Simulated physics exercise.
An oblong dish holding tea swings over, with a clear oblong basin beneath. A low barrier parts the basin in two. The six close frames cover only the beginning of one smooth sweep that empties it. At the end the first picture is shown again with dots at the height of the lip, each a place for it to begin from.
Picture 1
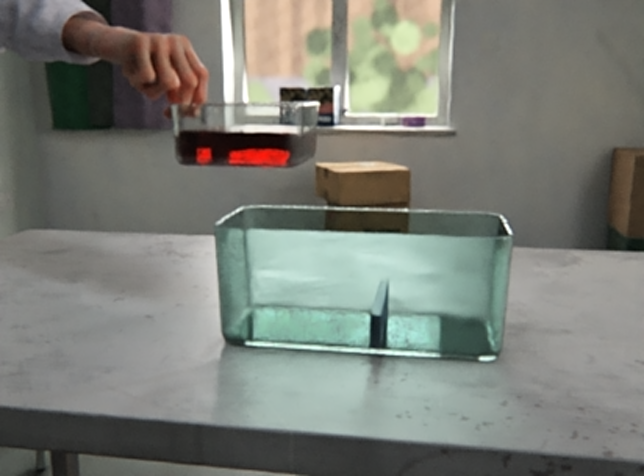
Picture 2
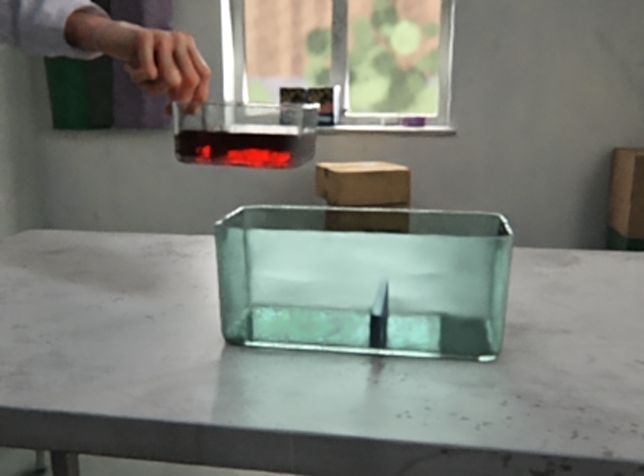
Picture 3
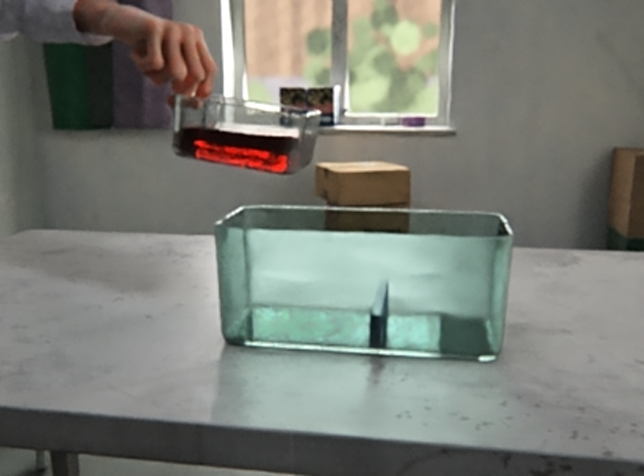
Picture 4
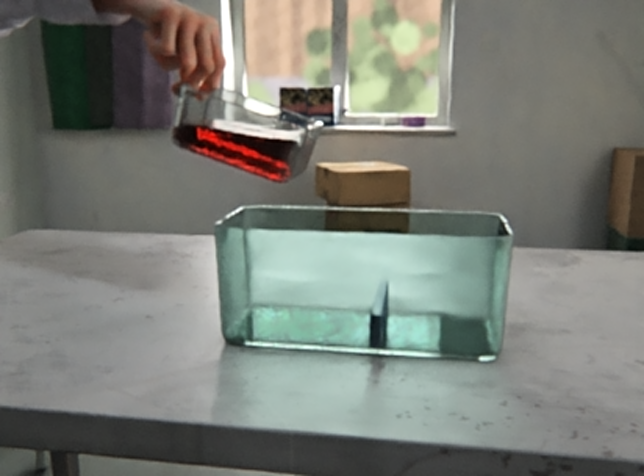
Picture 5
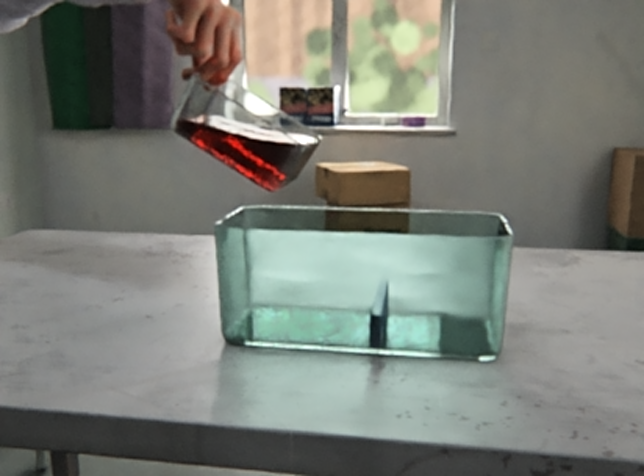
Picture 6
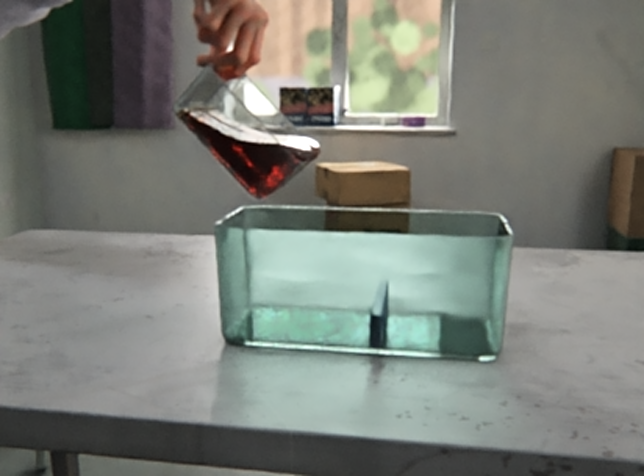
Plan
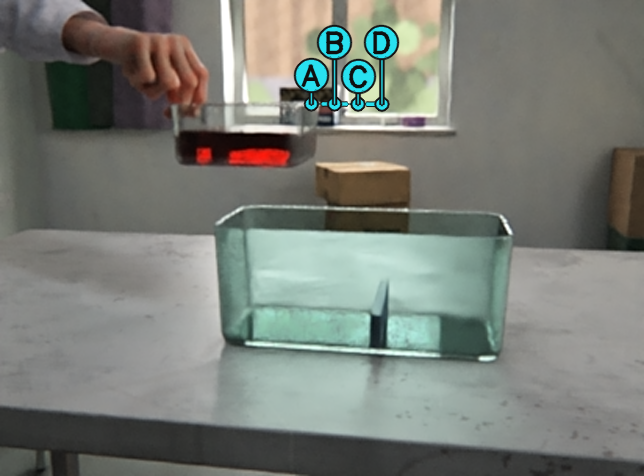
Above a clear basin on a table, a hand steadily tilts a dish of reddish tea rightward.
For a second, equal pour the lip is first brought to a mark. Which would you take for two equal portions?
C is best.
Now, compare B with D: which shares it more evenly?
Here it is dot D.
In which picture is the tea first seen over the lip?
Picture 6.
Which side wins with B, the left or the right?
More ends on the left.
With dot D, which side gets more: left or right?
The right one.
On the marked copy, A at (311, 103); B at (334, 104); C at (358, 104); D at (381, 104).
If A is chosen, about 82 % ends left of the wall and 14 % right of it; 4 % is lost outside.
If B is chosen, about 79 % ends left of the wall and 17 % right of it; 4 % is lost outside.
If C is chosen, about 49 % ends left of the wall and 48 % right of it.
If D is chosen, about 33 % ends left of the wall and 65 % right of it.
